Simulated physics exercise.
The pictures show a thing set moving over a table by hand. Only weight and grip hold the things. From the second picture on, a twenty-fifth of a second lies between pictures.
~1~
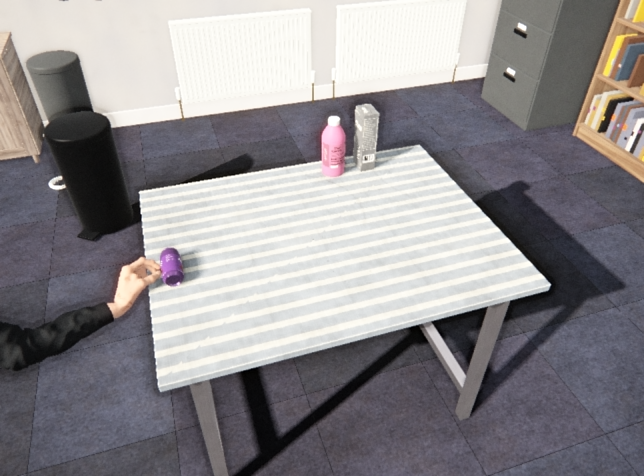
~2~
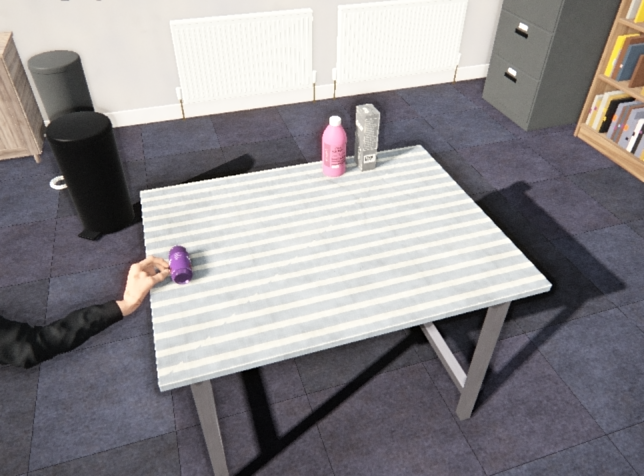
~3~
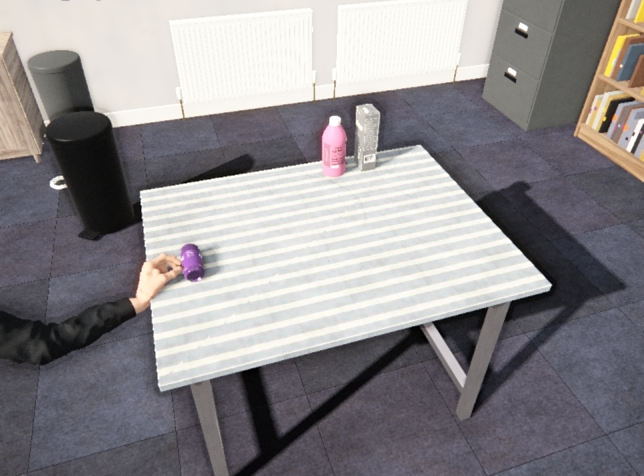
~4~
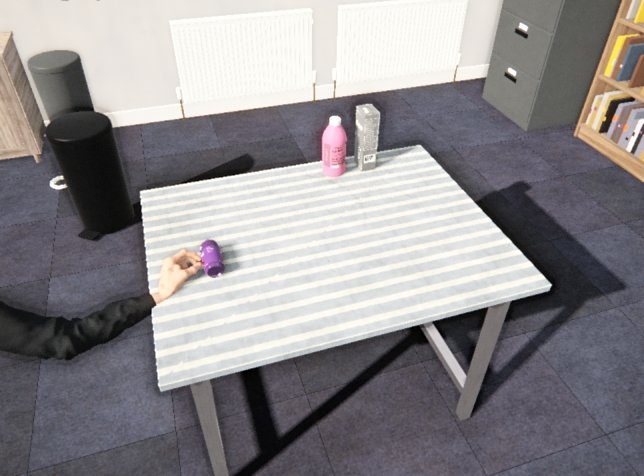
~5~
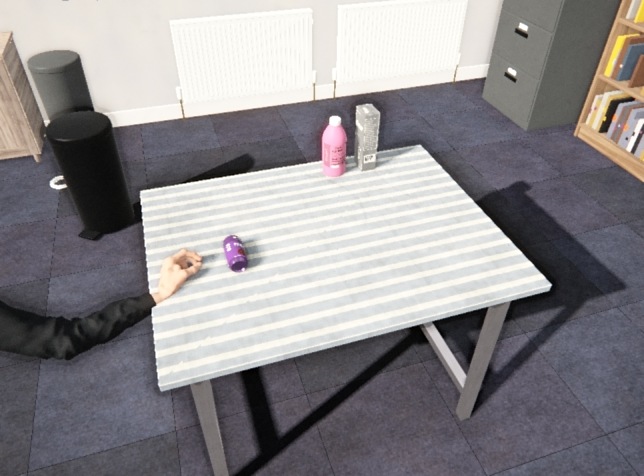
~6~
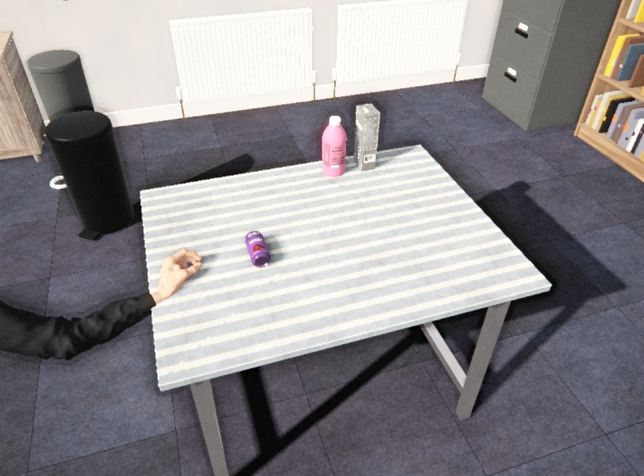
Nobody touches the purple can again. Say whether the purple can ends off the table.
The purple can falls off the table.
Then, 0.20 s later than the last frame, purple can moved well along near (360, 228).
Then, 0.50 s later than the last frame, purple can now off the table.
Then, 0.90 s later than the last frame, things are still on the move.
When it is over, off the table, purple can.
